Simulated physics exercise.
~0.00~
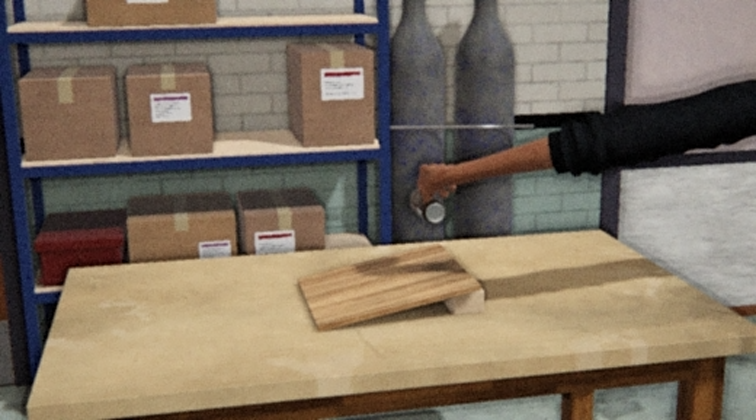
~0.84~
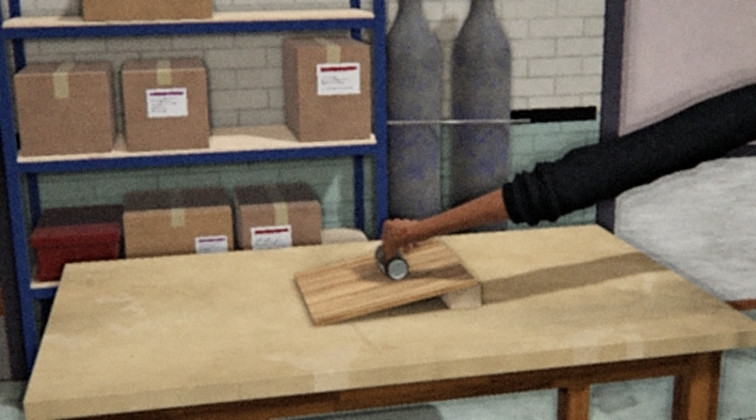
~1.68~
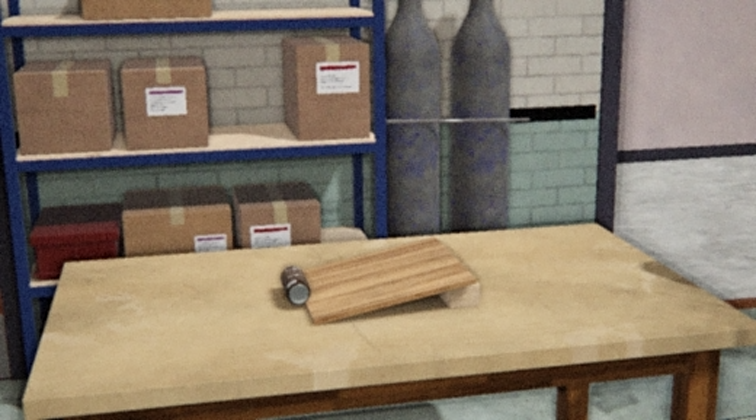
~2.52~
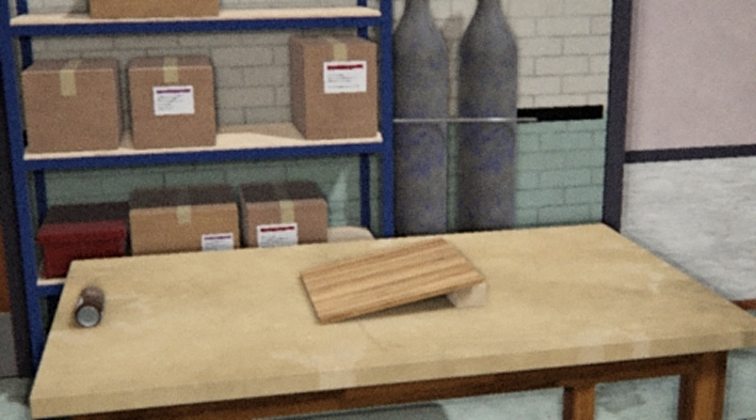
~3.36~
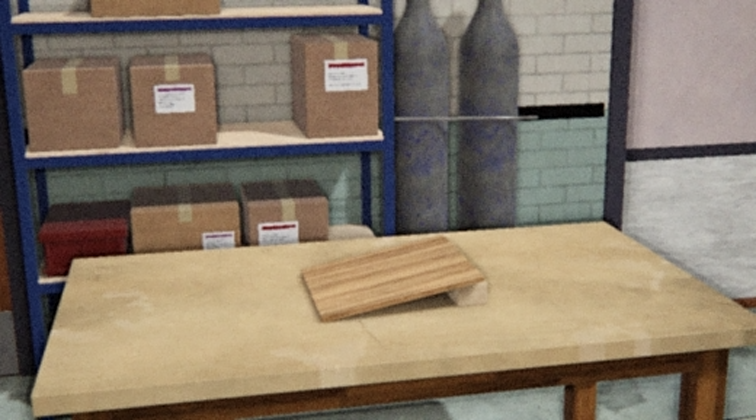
Small metal can set on a propped wooden board by a hand, rolling down it and left across the table, then out of sight.
